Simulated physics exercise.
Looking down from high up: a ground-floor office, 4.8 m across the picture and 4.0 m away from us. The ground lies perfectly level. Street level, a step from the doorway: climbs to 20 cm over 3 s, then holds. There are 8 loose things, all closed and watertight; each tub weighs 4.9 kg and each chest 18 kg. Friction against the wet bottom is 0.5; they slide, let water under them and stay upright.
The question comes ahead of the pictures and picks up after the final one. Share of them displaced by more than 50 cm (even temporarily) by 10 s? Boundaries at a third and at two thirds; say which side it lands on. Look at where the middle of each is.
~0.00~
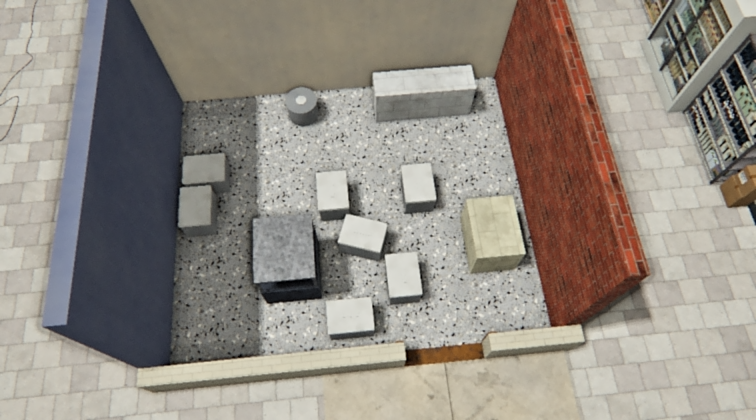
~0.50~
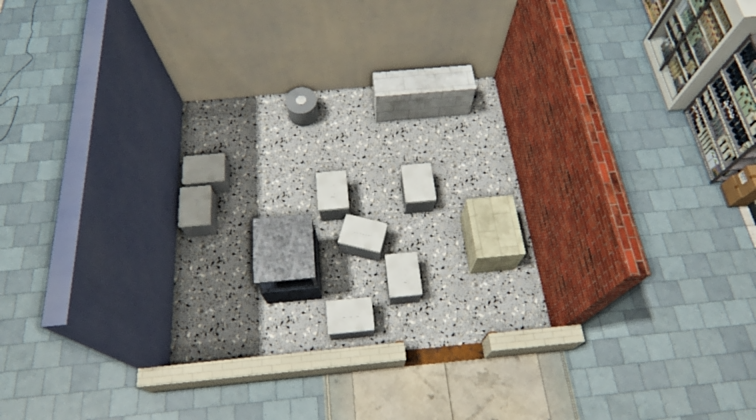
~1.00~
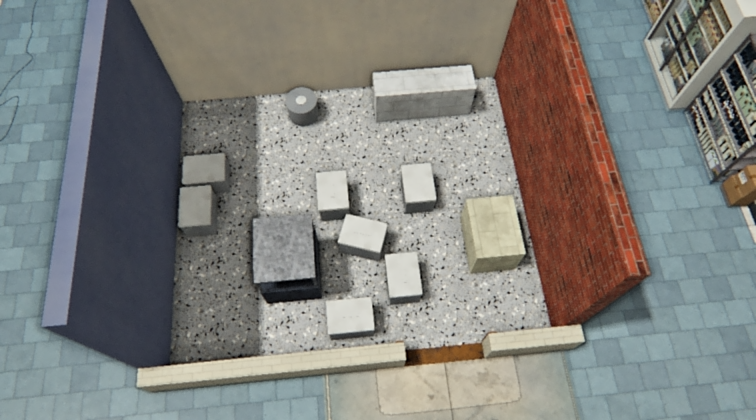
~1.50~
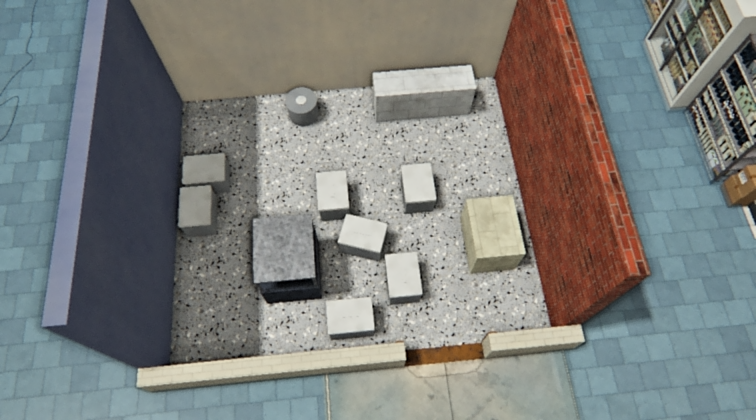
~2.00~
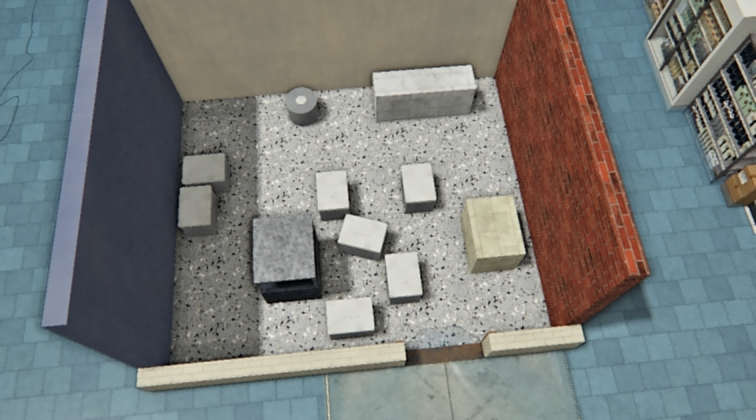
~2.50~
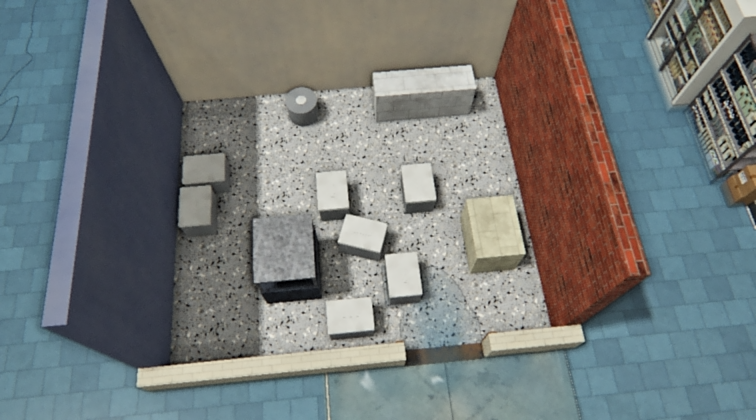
The count is mid-range.
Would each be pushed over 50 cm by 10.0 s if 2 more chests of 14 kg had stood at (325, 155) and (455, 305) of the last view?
One by one: Below; above.
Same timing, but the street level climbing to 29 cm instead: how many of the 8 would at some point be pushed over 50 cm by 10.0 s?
Count: 7.
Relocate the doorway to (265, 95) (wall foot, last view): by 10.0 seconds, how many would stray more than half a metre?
That would give 3.
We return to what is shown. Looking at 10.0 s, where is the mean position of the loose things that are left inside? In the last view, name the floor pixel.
It sits at about (296, 194).
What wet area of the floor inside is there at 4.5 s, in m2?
Wet area: Approx. 6.0 m2.
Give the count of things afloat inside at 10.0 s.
I count 2.
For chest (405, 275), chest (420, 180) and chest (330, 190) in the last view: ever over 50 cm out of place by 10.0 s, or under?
In that order: Past it, past it, less.
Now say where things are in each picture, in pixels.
In the first picture, a tub at (301, 100) rests on the ground; a chest at (195, 205) rests on the ground; water covers 0.0 m2; 0 of 8 have shifted.
In the second picture, a tub at (301, 100) rests on the ground; a chest at (195, 205), on the bottom; water covers 0.0 m2; 0 of 8 have shifted.
In the third picture, a tub at (301, 100) rests on the ground; a chest at (195, 205), on the bottom; 0.0 m2 under water; 0 of 8 have shifted.
In the fourth picture, a tub at (301, 100) rests on the ground; a chest at (195, 205), on the bottom; water covers 0.0 m2; 0 of 8 have shifted.
In the fifth picture, a tub at (301, 100) rests on the ground; a chest at (195, 205), on the bottom; water covers 0.1 m2; 0 of 8 have shifted.
In the sixth picture, a tub at (301, 100), on the bottom; a chest at (195, 205) rests on the ground; water covers 0.7 m2; 0 of 8 have shifted.
After 3.5 s 0 of 8 are over 50 cm from their spots; 0 afloat.
After 4.5 s 0 of 8 are over 50 cm from their spots; 0 afloat.
After 7.0 s 1 of 8 are over 50 cm from their spots; 1 afloat.
After 10.0 s 3 of 8 are over 50 cm from their spots, and 3 have been at some point; 2 afloat.
